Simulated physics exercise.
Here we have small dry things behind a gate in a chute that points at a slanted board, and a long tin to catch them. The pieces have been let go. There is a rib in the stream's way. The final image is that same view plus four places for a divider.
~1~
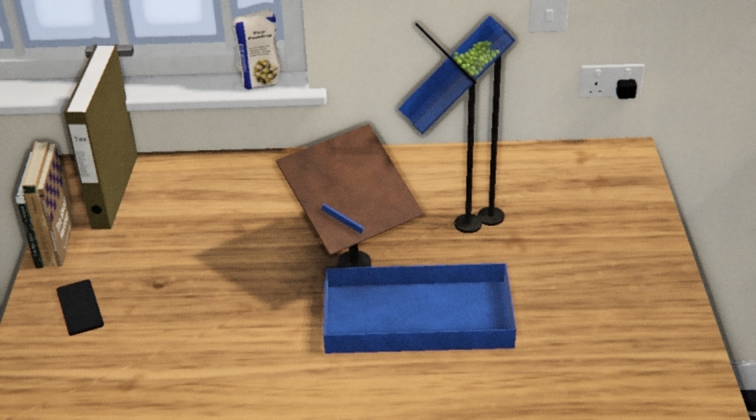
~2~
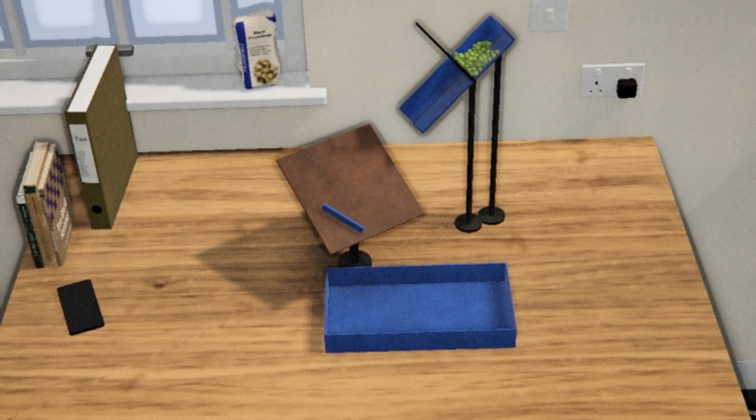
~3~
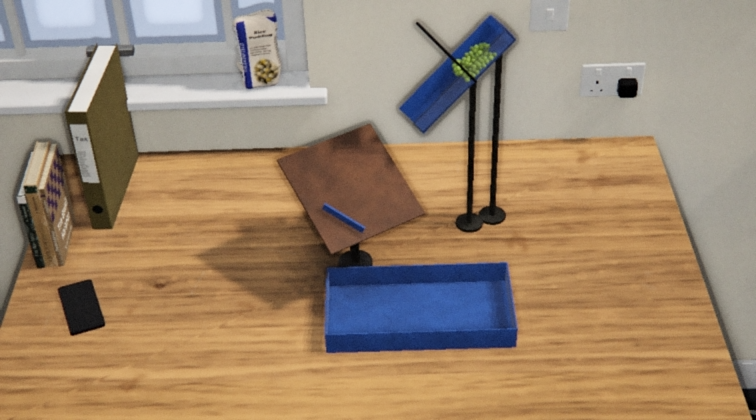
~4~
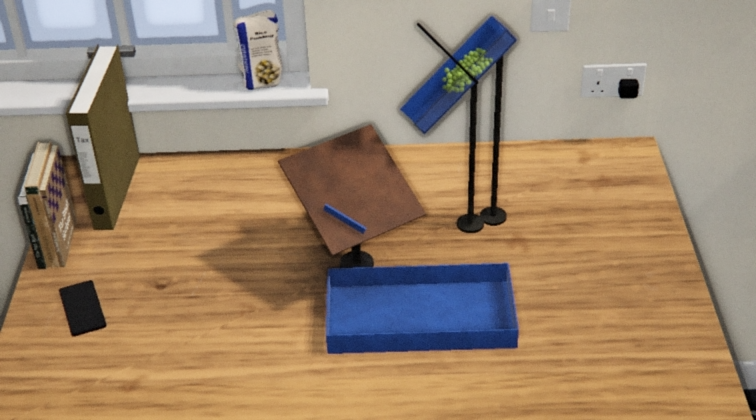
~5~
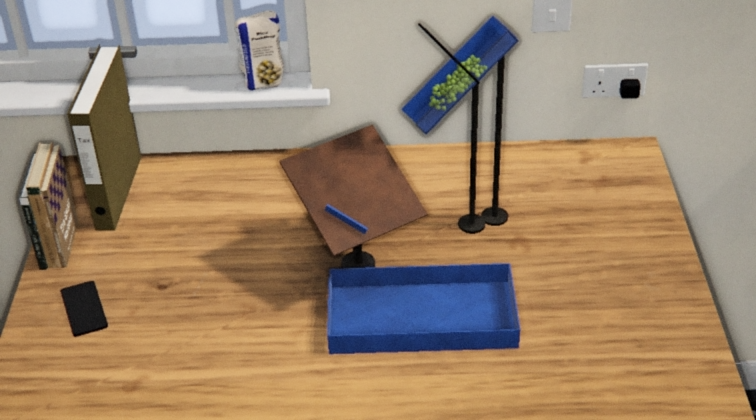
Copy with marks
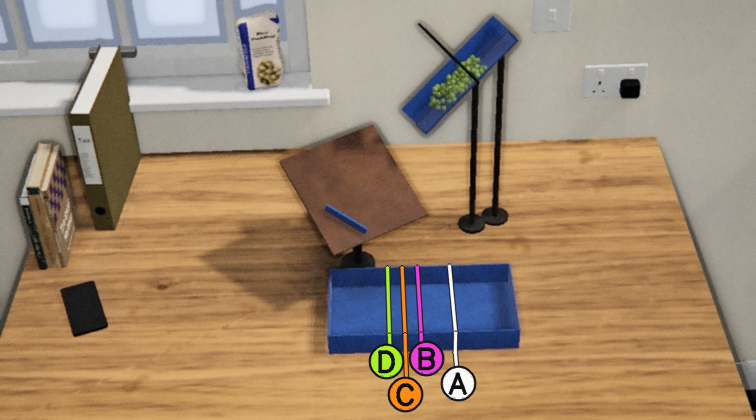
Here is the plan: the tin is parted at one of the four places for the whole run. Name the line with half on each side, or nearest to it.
Go for C.
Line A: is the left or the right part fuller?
More lands on the left.
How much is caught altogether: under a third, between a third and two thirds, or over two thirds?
It is over two thirds.
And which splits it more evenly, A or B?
That would be B.
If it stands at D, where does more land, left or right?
Right.
On the marked copy, line A crosses the front rim at (455, 332); line B crosses the front rim at (421, 333); line C crosses the front rim at (405, 333); line D crosses the front rim at (389, 334).
With A, of what is caught, nearly all on the left of the divider, a stray few on the right.
With B, of what is caught, most on the left of the divider, a small part on the right.
With C, of what is caught, about half on the left of the divider, about half on the right.
With D, of what is caught, a small part on the left of the divider, most on the right.
